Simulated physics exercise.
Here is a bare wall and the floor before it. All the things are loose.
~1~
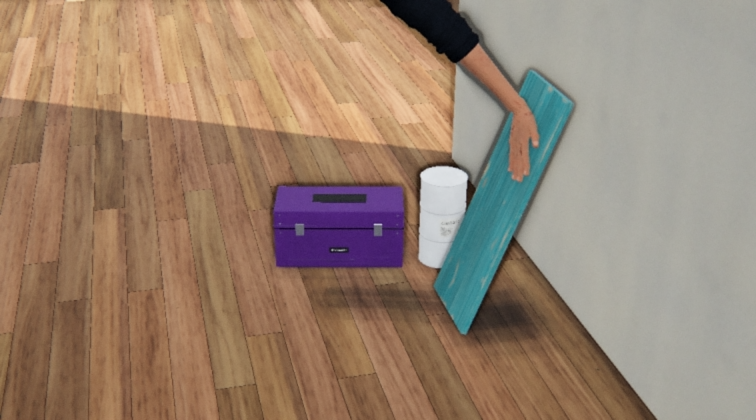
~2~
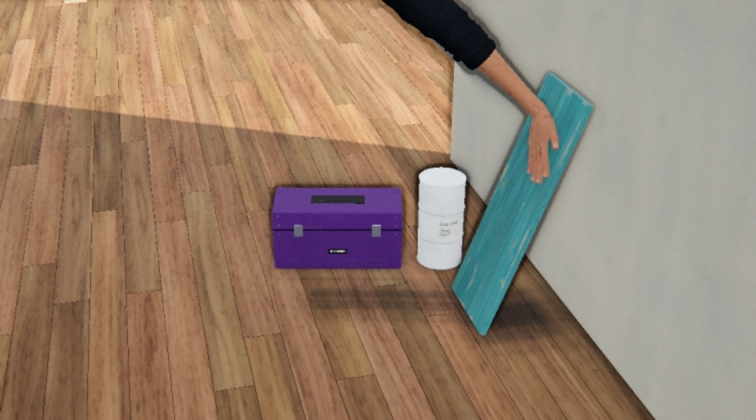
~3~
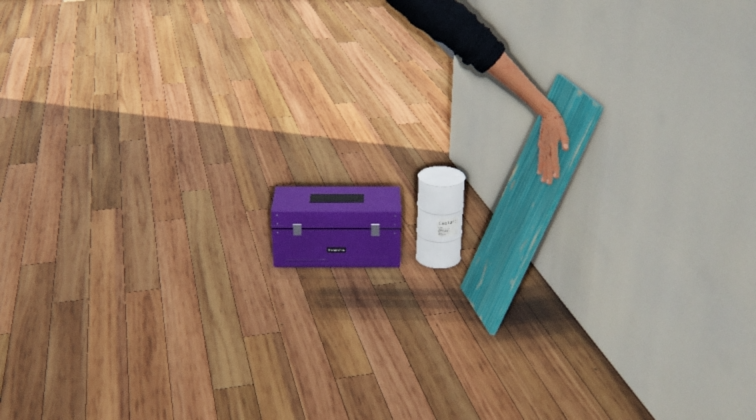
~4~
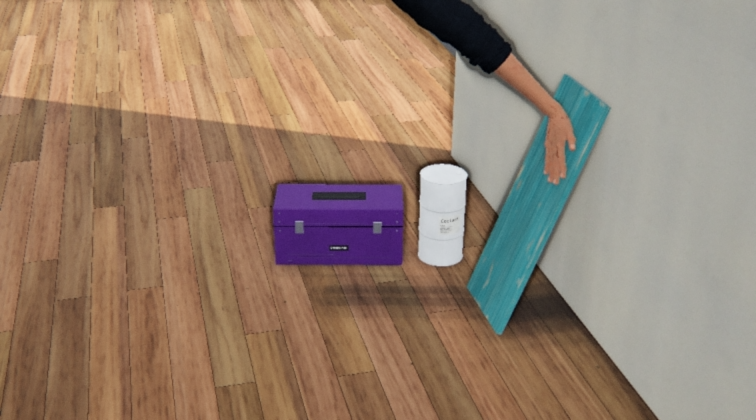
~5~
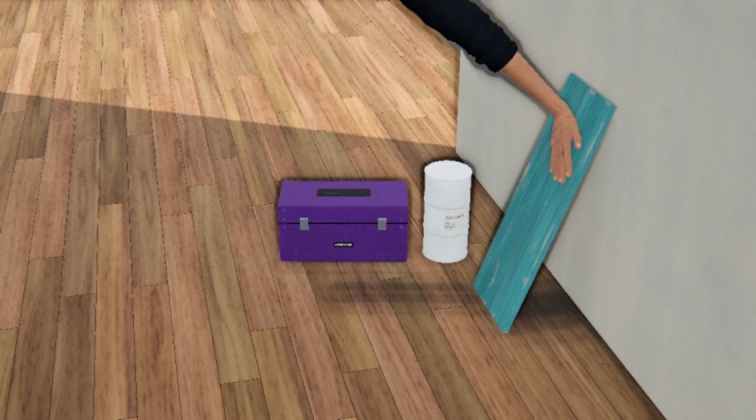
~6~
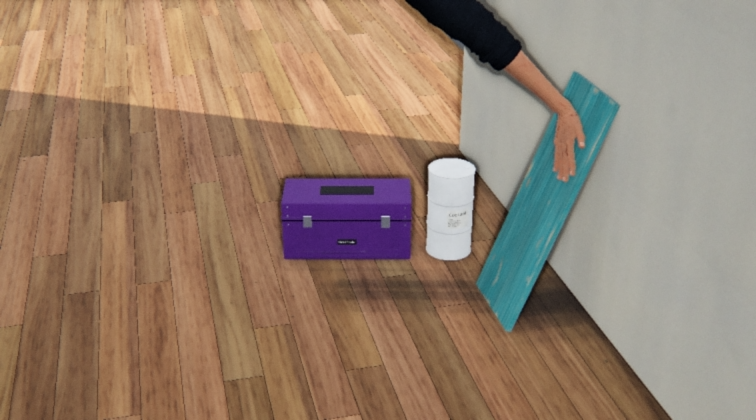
A hand pushed a slanted turquoise board to the right, beside a purple toolbox and a white container on the wooden floor, then held it propped against the bare wall.
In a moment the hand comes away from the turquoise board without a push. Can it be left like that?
In the end the board remains leaning.
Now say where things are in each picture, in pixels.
In the first frame, not yet at the wall; turquoise board (498, 203); purple toolbox (340, 226).
In the second frame, not yet at the wall; turquoise board (516, 205); purple toolbox (338, 228).
In the third frame, not yet at the wall; turquoise board (526, 205); purple toolbox (337, 227).
In the fourth frame, not yet at the wall; turquoise board (533, 205); purple toolbox (339, 224).
In the fifth frame, propped up under the hand; turquoise board (538, 204); purple toolbox (344, 221).
In the sixth frame, propped up under the hand; turquoise board (542, 202); purple toolbox (347, 219).
Then, 0.30 s after the last picture, nothing has stirred.
Then, 0.80 s after the last picture, turquoise board resting near (542, 202).
At rest, all 3 in place. Seen from the same camera at the end, turquoise board near (542, 202). The board stays up.
